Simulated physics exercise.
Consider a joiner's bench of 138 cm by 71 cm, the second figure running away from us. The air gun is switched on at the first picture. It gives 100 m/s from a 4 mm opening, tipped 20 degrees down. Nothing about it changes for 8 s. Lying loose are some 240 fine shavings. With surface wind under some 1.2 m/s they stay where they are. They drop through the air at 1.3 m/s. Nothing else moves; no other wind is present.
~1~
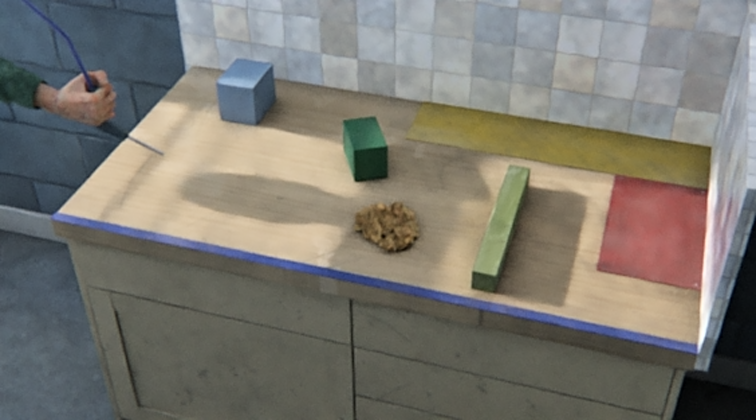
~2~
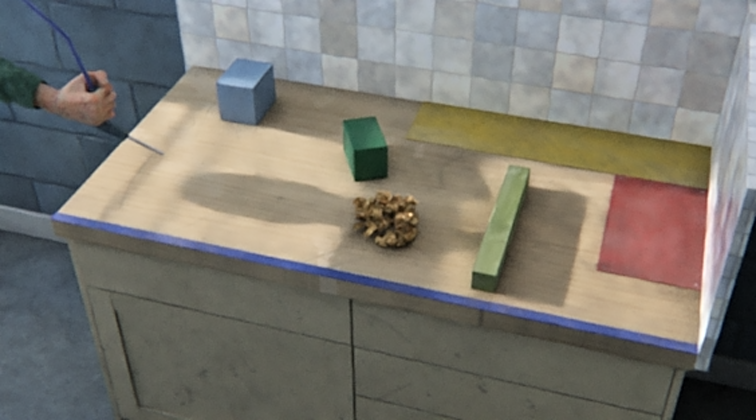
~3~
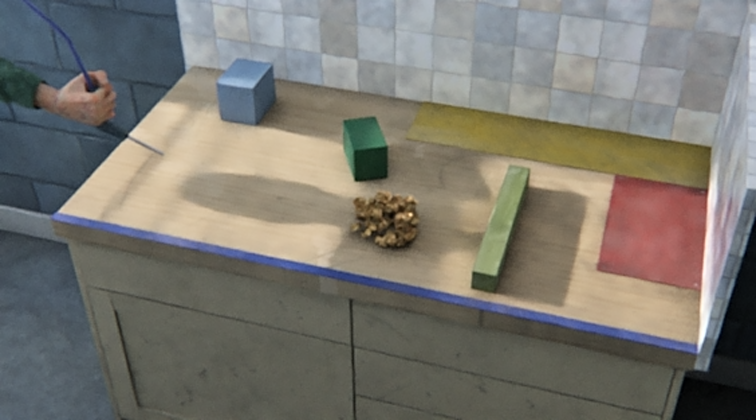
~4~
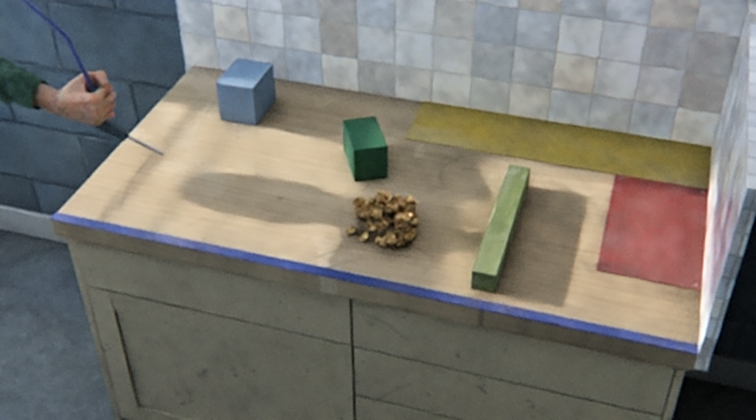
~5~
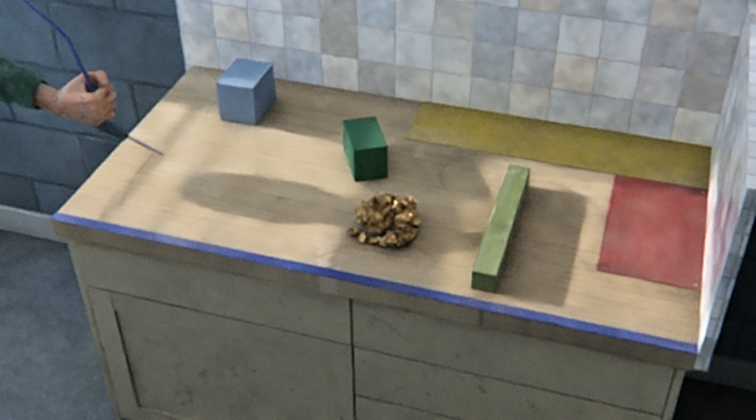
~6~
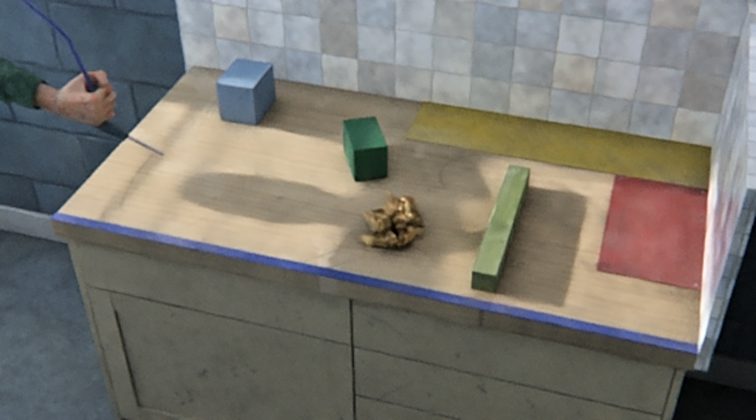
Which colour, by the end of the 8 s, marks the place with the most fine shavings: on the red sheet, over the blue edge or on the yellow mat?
Blue is the colour.
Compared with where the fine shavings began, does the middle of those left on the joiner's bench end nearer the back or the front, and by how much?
The middle moved backwards, roughly 10 cm.
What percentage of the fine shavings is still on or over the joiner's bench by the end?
Near 50 %.
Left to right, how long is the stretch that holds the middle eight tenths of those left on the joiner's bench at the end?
Around 10 centimetres from left to right.
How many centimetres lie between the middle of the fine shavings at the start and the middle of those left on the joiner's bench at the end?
Distance: Approx. 25 cm.
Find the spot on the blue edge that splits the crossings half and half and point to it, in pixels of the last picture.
Near (491, 311).
Then, 1.4 s after the last picture, 37 % are over the blue edge, 0 % on the red sheet and 8 % on the yellow mat; the middle of those still in play is near (485, 223); 48 % have settled or left.
Then, 2.3 s after the last picture, 42 % are over the blue edge, 0 % on the red sheet and 8 % on the yellow mat; the middle of those still in play is near (485, 223); 55 % have settled or left.
Then, 4.2 s after the last picture, 46 % are over the blue edge, 0 % on the red sheet and 12 % on the yellow mat; the middle of those still in play is near (485, 225); 63 % have settled or left.
Then, 7.8 s after the last picture, at the end, 51 % are over the blue edge, 0 % on the red sheet and 19 % on the yellow mat; the middle of those still in play is near (489, 221).
